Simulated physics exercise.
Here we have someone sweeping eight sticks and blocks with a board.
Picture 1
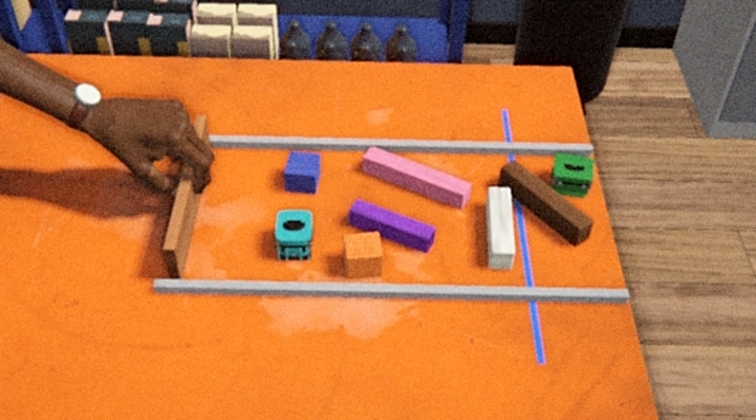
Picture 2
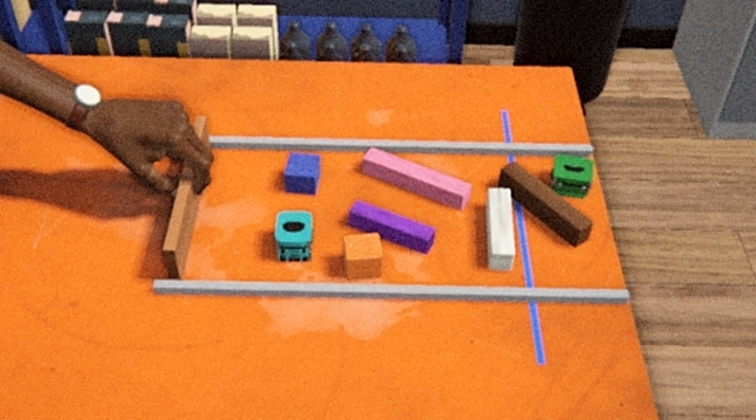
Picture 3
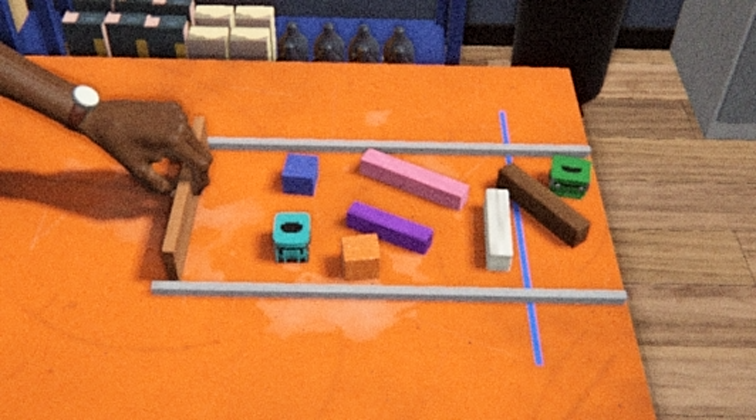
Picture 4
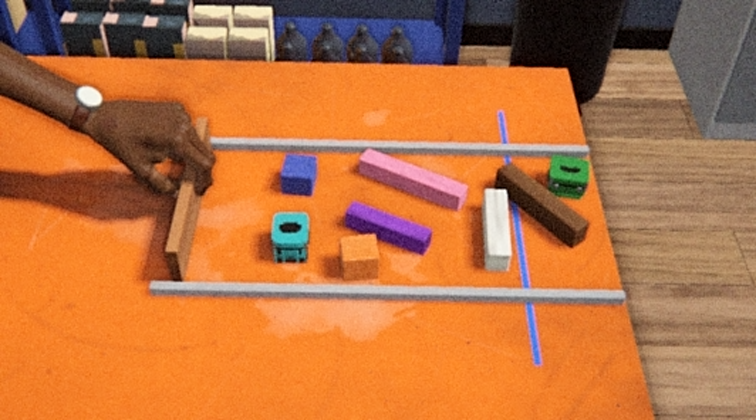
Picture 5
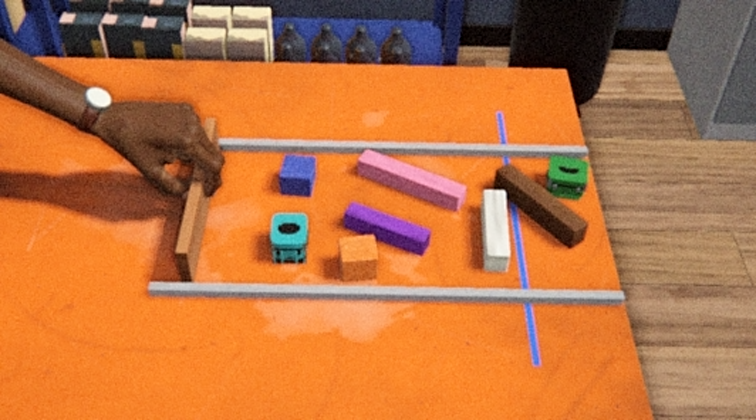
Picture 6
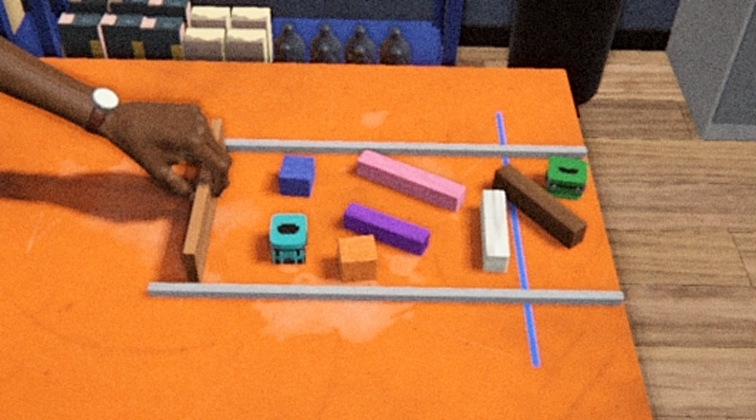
On an orange table, a hand held a wooden board upright between two gray rails, then slid it slightly to the right toward the colorful blocks and sticks, which stayed where they lay.
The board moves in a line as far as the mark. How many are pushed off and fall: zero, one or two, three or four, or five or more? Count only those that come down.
As it turns out, the number that fall off is one or two.
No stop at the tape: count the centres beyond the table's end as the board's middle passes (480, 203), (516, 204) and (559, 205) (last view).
It would be 0, 1 and 4.
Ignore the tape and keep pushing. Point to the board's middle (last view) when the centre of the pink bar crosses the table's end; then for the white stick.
Near (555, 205) and (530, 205).
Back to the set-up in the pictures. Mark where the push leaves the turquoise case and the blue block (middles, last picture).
The turquoise case at (537, 244), the blue block at (528, 190).
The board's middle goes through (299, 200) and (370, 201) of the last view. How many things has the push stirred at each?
The counts are 2 and 5.
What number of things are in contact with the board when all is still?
In contact: 4.
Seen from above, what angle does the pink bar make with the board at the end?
About 35°.
A little later, none off yet; green case at rest near (566, 179); brown stick at rest near (538, 205); white stick at rest near (494, 230).
Next, none off yet; green case at rest near (566, 179); brown stick at rest near (540, 204); white stick shifted a little near (516, 239).
When it is over, the number that fall off is one or two; down, green case.
